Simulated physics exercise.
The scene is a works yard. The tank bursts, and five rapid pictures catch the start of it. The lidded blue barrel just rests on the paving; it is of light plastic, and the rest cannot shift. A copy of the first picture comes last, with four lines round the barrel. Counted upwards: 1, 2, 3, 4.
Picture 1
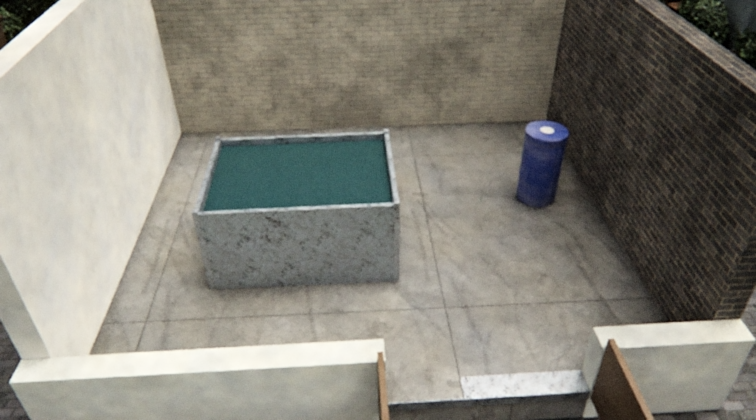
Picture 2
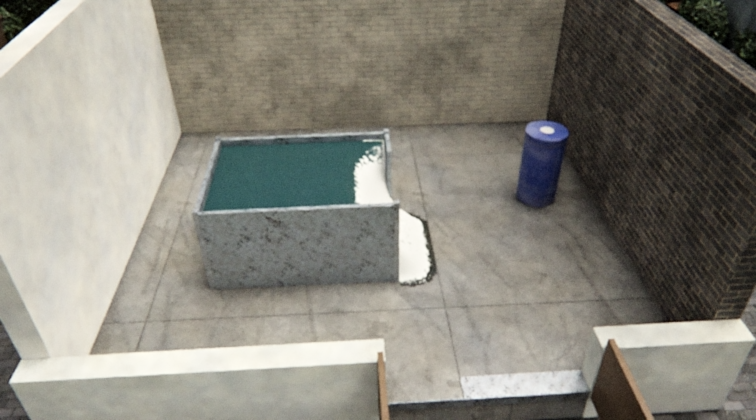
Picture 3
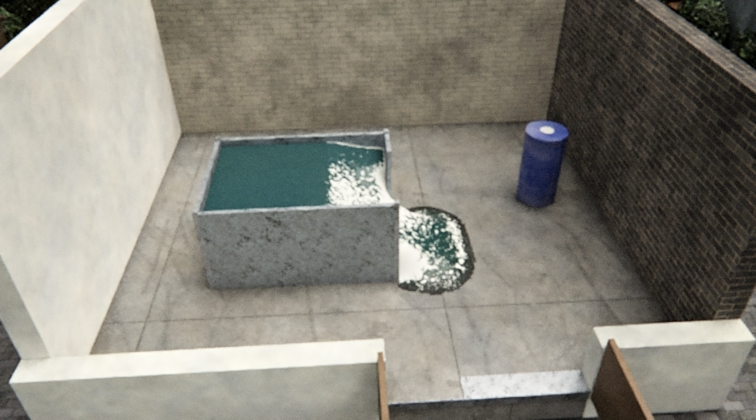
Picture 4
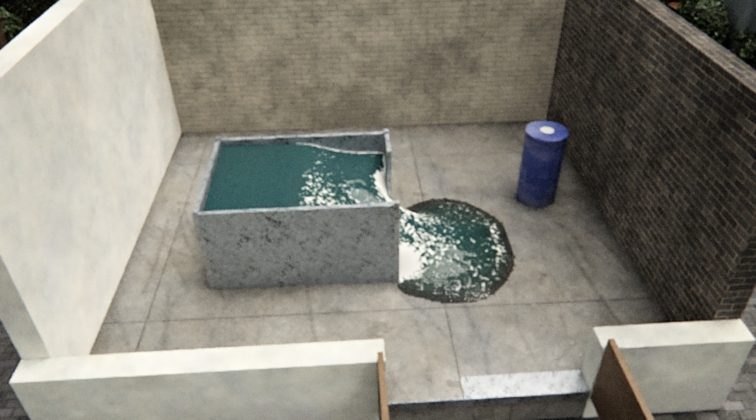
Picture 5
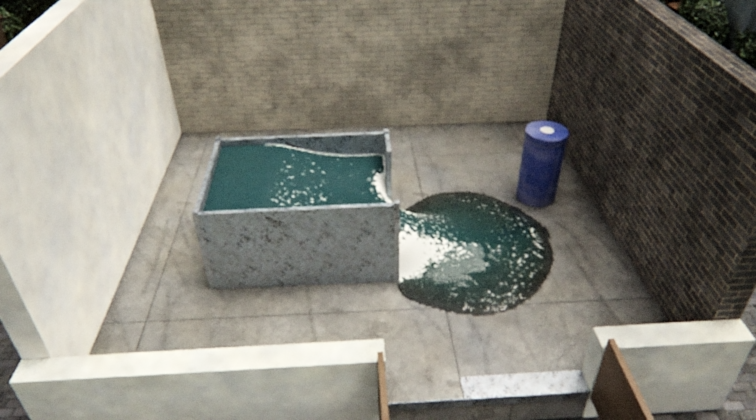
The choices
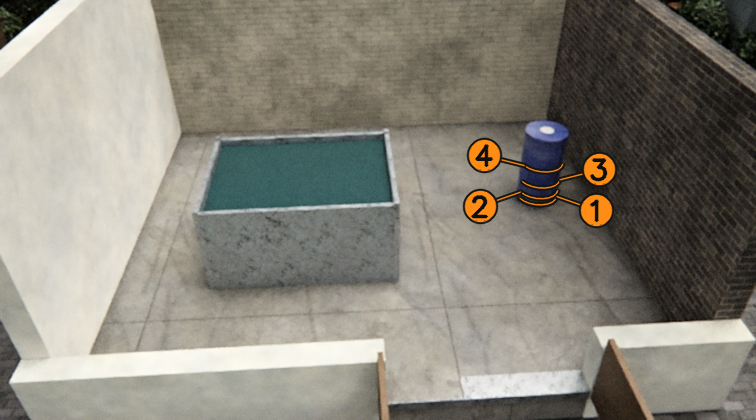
A stone tank of green water pours from its right side, spreading across the yard floor.
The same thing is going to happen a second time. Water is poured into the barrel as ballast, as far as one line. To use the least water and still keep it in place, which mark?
Level 4 just does it.
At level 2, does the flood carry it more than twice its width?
Yes.
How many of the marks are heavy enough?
One of the four.
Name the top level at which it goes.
It is 3.
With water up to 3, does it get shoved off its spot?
Yes.
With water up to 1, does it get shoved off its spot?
Yes, it does.
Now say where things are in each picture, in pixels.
In the first frame, lid of the blue barrel at (546, 131); tank full, its middle at (301, 175); open gate at (488, 337).
In the second frame, 2 % of the ground under water, its edge towards the barrel at (417, 222).
In the third frame, 5 % of the ground under water, its edge towards the barrel at (448, 216).
In the fourth frame, 8 % of the ground under water, its edge towards the barrel at (486, 218).
In the fifth frame, lid of the blue barrel at (546, 131); 12 % of the ground under water, its edge towards the barrel at (502, 205).
In orange, 1 at (541, 204); 2 at (542, 198); 3 at (544, 188); 4 at (547, 172); from the bottom up 1, 2, 3, 4.
If 1 is chosen, it is pushed about 7 times its own width away.
If 2 is chosen, it is pushed about 5 times its own width away.
If 3 is chosen, it is pushed about twice its own width away.
If 4 is chosen, it does not move.
